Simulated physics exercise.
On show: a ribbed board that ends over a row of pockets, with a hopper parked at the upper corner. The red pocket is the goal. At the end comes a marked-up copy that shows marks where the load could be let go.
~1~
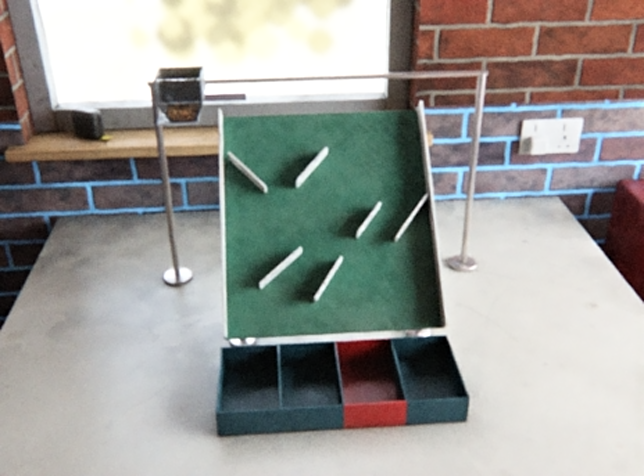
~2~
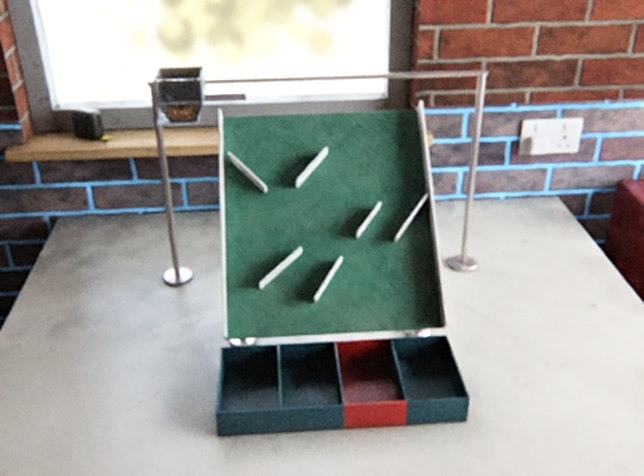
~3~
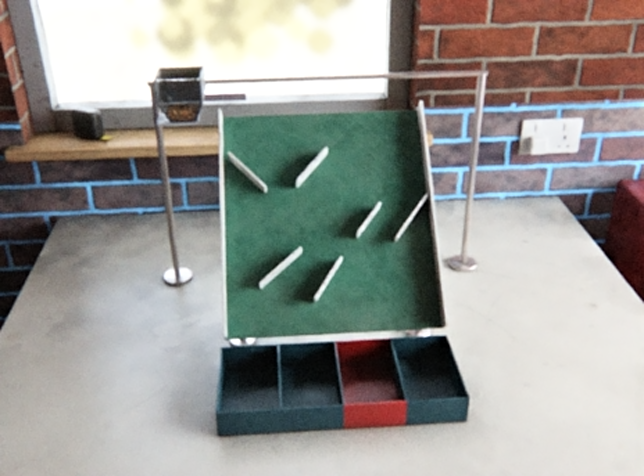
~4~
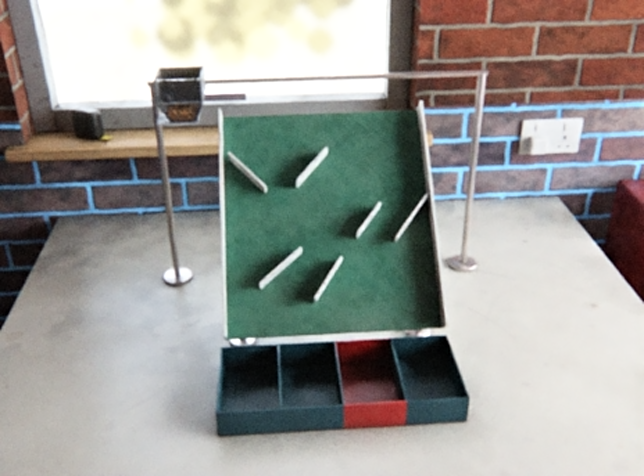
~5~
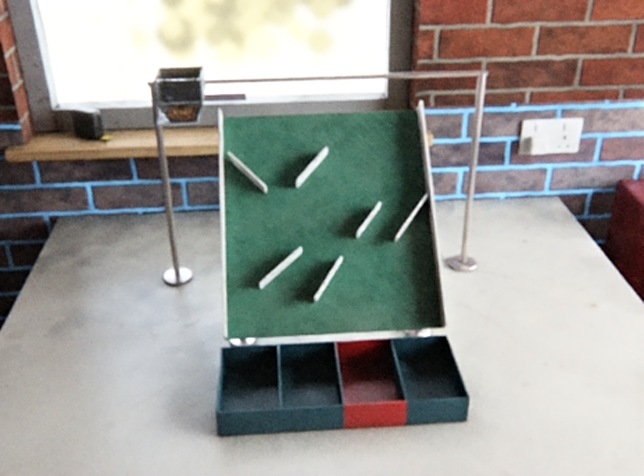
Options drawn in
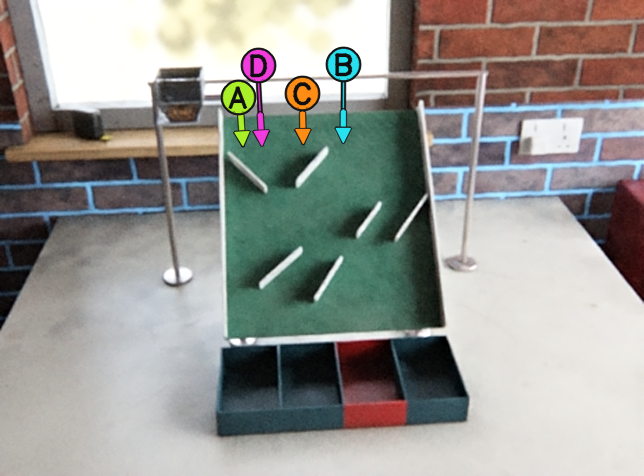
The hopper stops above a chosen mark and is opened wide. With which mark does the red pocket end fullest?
B.
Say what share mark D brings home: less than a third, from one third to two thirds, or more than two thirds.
Mark D gives less than a third.
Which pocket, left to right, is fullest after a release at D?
The first from the left.
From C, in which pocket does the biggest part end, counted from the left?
The first from the left.
On the marked copy, mark A meets the board at (242, 140); mark B meets the board at (343, 137); mark C meets the board at (303, 138); mark D meets the board at (261, 140).
With A, none in the red pocket, nearly all in other pockets, a small part held on the board.
With B, about half in the red pocket, about half in other pockets.
With C, none in the red pocket, all in other pockets.
With D, none in the red pocket, all in other pockets.
